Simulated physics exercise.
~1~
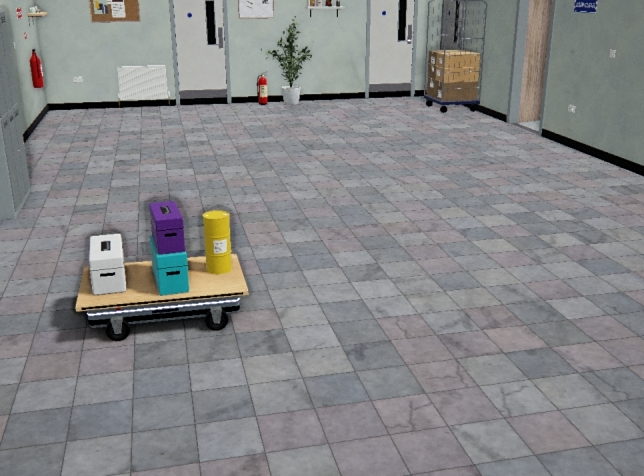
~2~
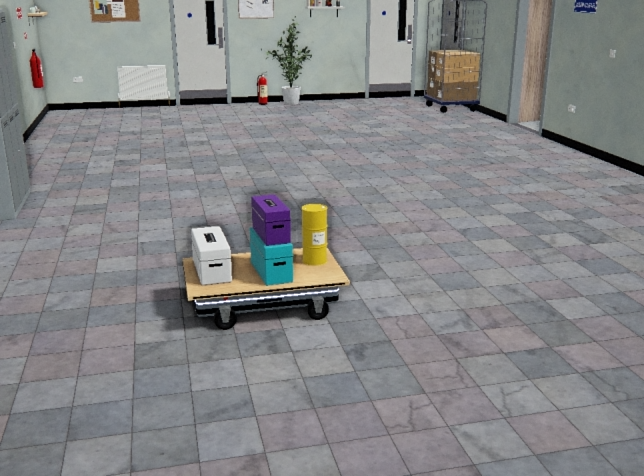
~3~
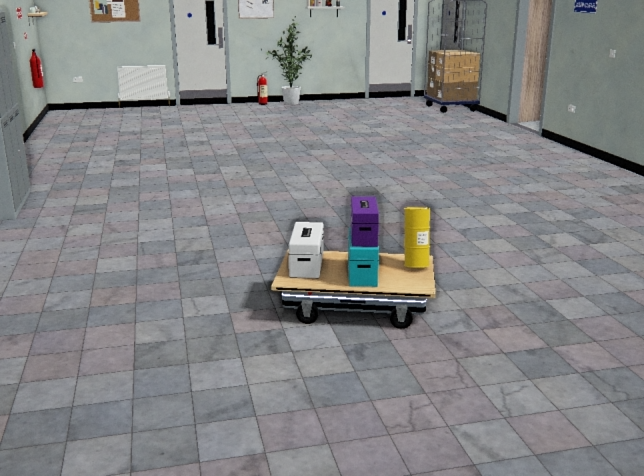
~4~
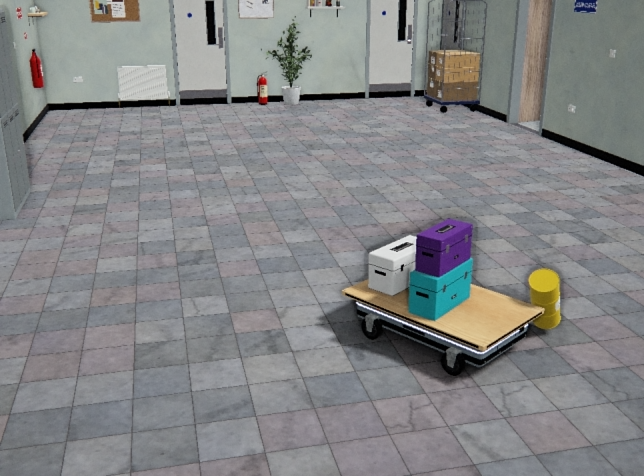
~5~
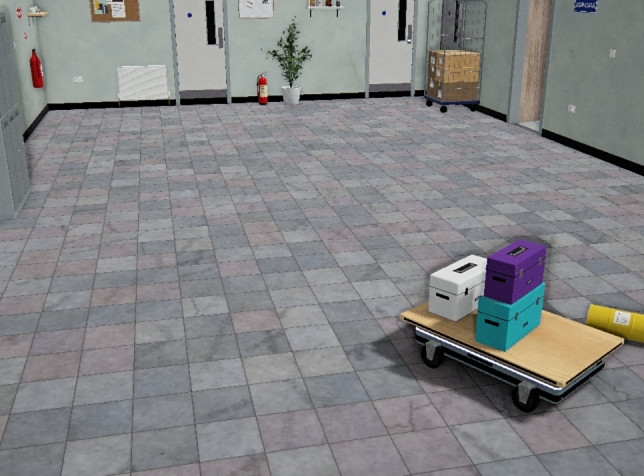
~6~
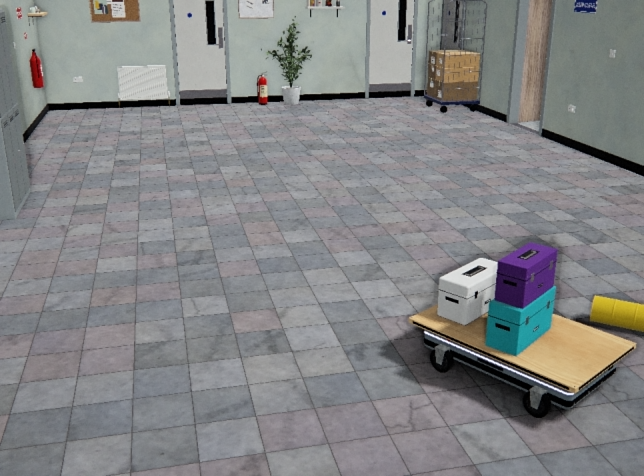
In a tiled hall with pale green walls, seen from a raised, still camera, a flat cart stands at the left with a white toolbox, a purple toolbox on top of a turquoise one, and a yellow canister at its right end. The cart rolls to the right across the floor, and the canister begins to lean. As the cart turns toward the viewer, the canister topples off the far side. The cart rolls on a little and slows at the lower right, its three toolboxes still upright and stacked as before, with the canister lying on the floor beyond it.
